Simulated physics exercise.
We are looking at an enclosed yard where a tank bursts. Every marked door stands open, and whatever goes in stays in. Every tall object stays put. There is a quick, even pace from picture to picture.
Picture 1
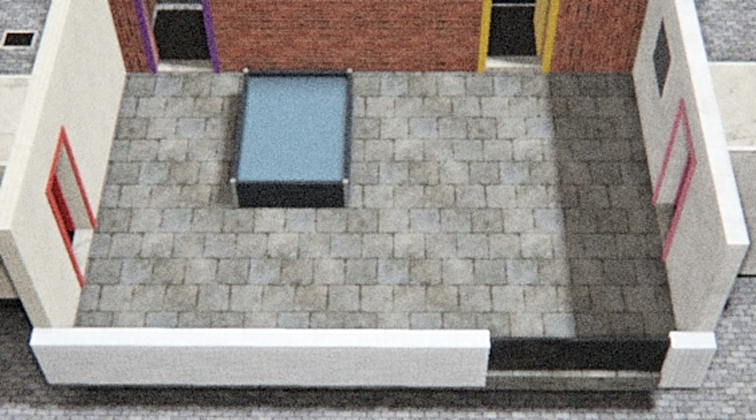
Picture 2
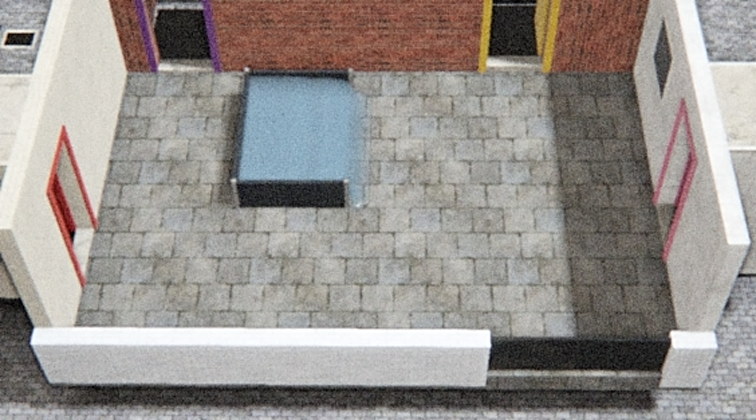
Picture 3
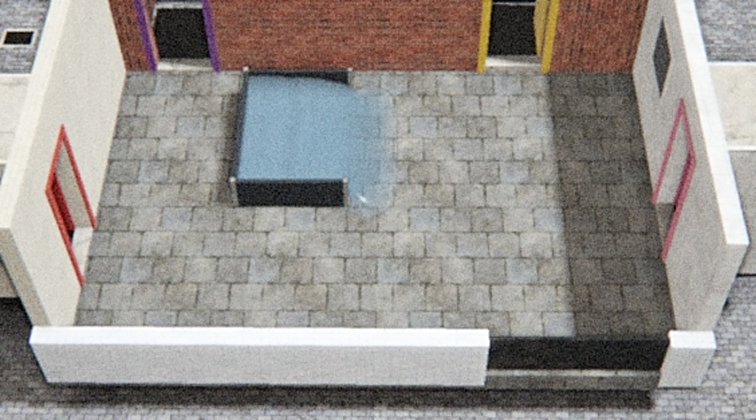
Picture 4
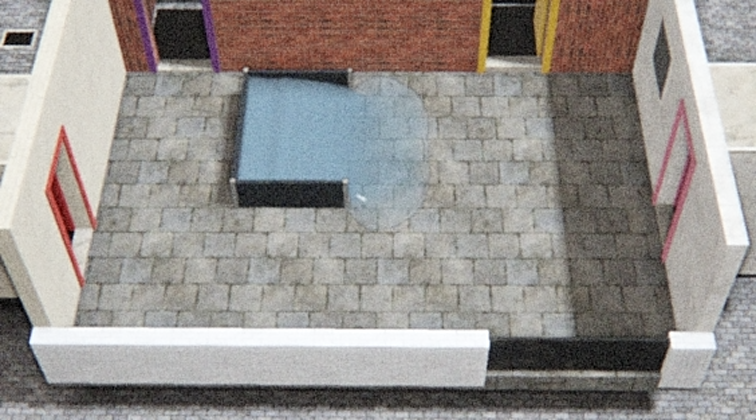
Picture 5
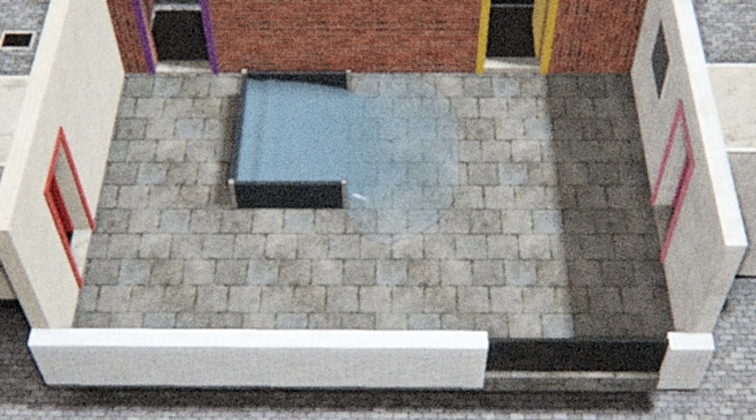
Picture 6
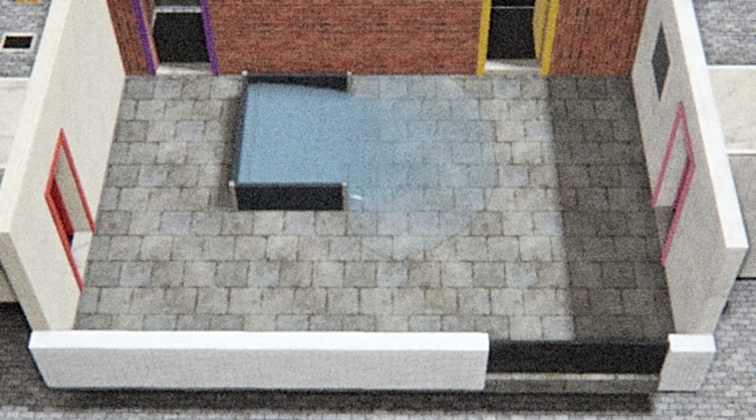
An open tank in a walled, paved yard bursting along its right side, water pouring out and fanning rightward across the paving.
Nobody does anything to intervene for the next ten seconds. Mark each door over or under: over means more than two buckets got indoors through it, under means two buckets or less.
Yellow door - under, purple door - under, pink door - over, red door - under.
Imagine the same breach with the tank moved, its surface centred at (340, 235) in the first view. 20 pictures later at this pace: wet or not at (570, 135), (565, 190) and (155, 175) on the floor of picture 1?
In order: Submerged, submerged, untouched.
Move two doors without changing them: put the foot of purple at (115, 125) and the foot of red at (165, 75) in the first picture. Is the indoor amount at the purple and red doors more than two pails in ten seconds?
Short version: The purple one stays within the limit and the red one stays within the limit.
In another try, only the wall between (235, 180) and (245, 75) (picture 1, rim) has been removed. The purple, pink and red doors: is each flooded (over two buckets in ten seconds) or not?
Against the threshold, purple beats it, pink misses it, red beats it.
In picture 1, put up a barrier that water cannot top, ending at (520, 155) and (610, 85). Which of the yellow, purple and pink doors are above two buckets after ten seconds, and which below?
The yellow door tops the mark, while the purple door falls short and the pink door tops the mark.
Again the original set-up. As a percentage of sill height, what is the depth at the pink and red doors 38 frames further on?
Around 120 in a hundred for the first and 0 in a hundred for the second.
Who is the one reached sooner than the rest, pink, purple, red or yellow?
I choose the door marked yellow.
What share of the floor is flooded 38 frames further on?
I'd estimate some 50 per cent.
A moment on, water covers 30 % of the floor; the yellow door wet at the sill, nothing in, the purple door not reached, the pink door not reached, the red door not reached.
Next, water covers 45 % of the floor; the yellow door wet at the sill, nothing in, the purple door not reached, the pink door wet at the sill, nothing in, the red door not reached.
Then, water covers 50 % of the floor; the yellow door wet at the sill, nothing in, the purple door not reached, the pink door over two buckets in, the red door not reached.
Later, water covers 50 % of the floor; the yellow door wet at the sill, nothing in, the purple door not reached, the pink door over two buckets in, the red door not reached.
In the end, water covers 90 % of the floor; the yellow door wet at the sill, nothing in, the purple door wet at the sill, nothing in, the pink door over two buckets in, the red door wet at the sill, nothing in.
